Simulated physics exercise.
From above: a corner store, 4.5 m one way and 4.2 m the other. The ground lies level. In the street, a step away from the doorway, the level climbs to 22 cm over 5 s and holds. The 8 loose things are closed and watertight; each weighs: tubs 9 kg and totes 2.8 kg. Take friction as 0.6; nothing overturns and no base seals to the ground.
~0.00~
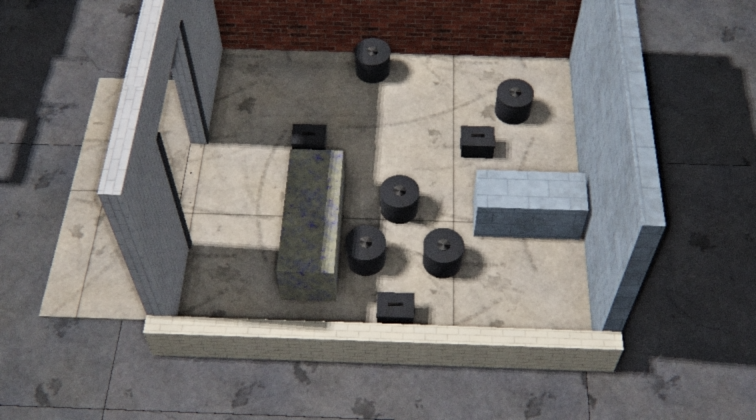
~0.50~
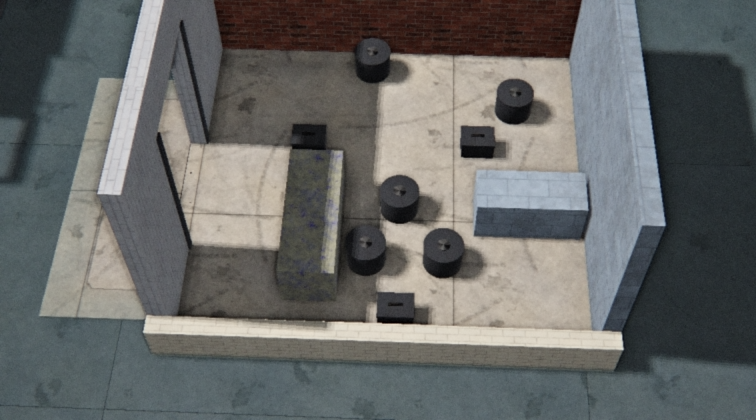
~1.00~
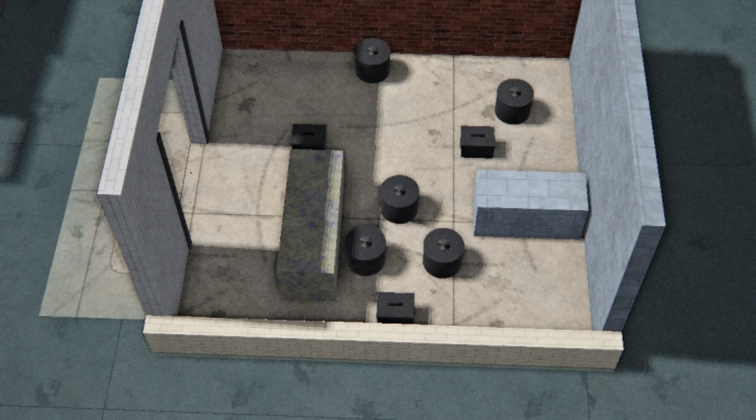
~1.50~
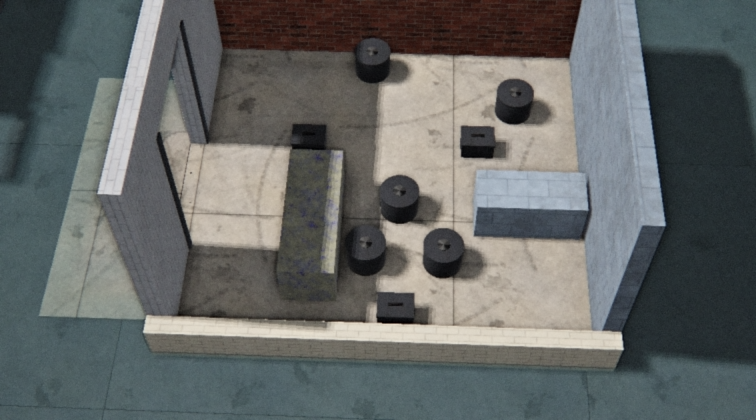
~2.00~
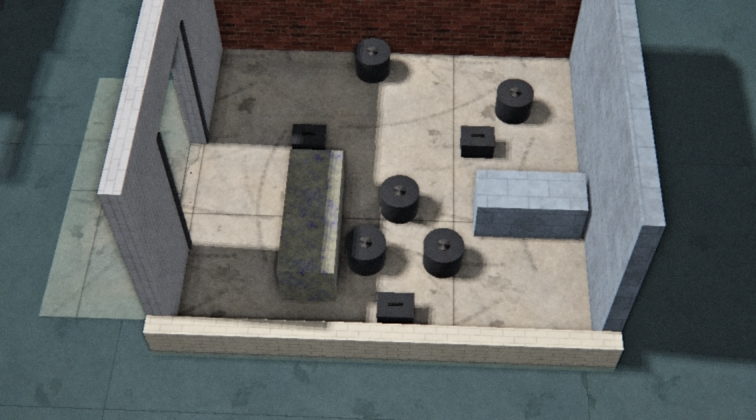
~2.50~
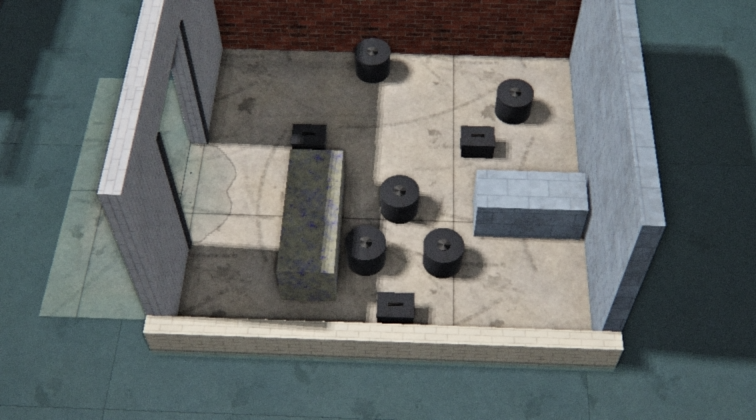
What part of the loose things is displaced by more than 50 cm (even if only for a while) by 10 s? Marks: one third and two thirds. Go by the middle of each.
It is one to two thirds.
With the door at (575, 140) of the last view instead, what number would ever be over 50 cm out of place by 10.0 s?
Then 7.
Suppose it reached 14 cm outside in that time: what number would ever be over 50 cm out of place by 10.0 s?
In that case 2 of them.
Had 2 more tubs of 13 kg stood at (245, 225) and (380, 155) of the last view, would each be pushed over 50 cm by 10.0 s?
In turn: More, less.
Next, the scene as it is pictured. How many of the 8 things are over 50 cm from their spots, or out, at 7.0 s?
1 of them.
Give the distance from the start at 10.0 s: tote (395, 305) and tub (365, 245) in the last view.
In that order: 200 cm, 0 cm.
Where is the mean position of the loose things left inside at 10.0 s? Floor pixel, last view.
Around (488, 199).
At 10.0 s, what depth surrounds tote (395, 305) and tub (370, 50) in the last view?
About 5 and 12 cm.
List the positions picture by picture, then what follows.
In the first picture, a tub at (515, 93) rests on the ground; a tub at (366, 243), on the bottom; 0.0 m2 under water; 0 of 8 have shifted.
In the second picture, a tub at (515, 93), on the bottom; a tub at (366, 243) rests on the ground; water covers 0.0 m2; 0 of 8 have shifted.
In the third picture, a tub at (515, 93), on the bottom; a tub at (366, 243), on the bottom; 0.0 m2 under water; 0 of 8 have shifted.
In the fourth picture, a tub at (515, 93) rests on the ground; a tub at (366, 243), on the bottom; water covers 0.0 m2; 0 of 8 have shifted.
In the fifth picture, a tub at (515, 93), on the bottom; a tub at (366, 243), on the bottom; 0.0 m2 under water; 0 of 8 have shifted.
In the sixth picture, a tub at (515, 93) rests on the ground; a tub at (366, 243), on the bottom; water covers 0.4 m2; 0 of 8 have shifted.
After 3.5 s 0 of 8 are over 50 cm from their spots; 0 afloat.
After 4.5 s 0 of 8 are over 50 cm from their spots; 0 afloat.
After 7.0 s 1 of 8 are over 50 cm from their spots; 2 afloat.
After 10.0 s 4 of 8 are over 50 cm from their spots, and 5 have been at some point; 5 afloat.
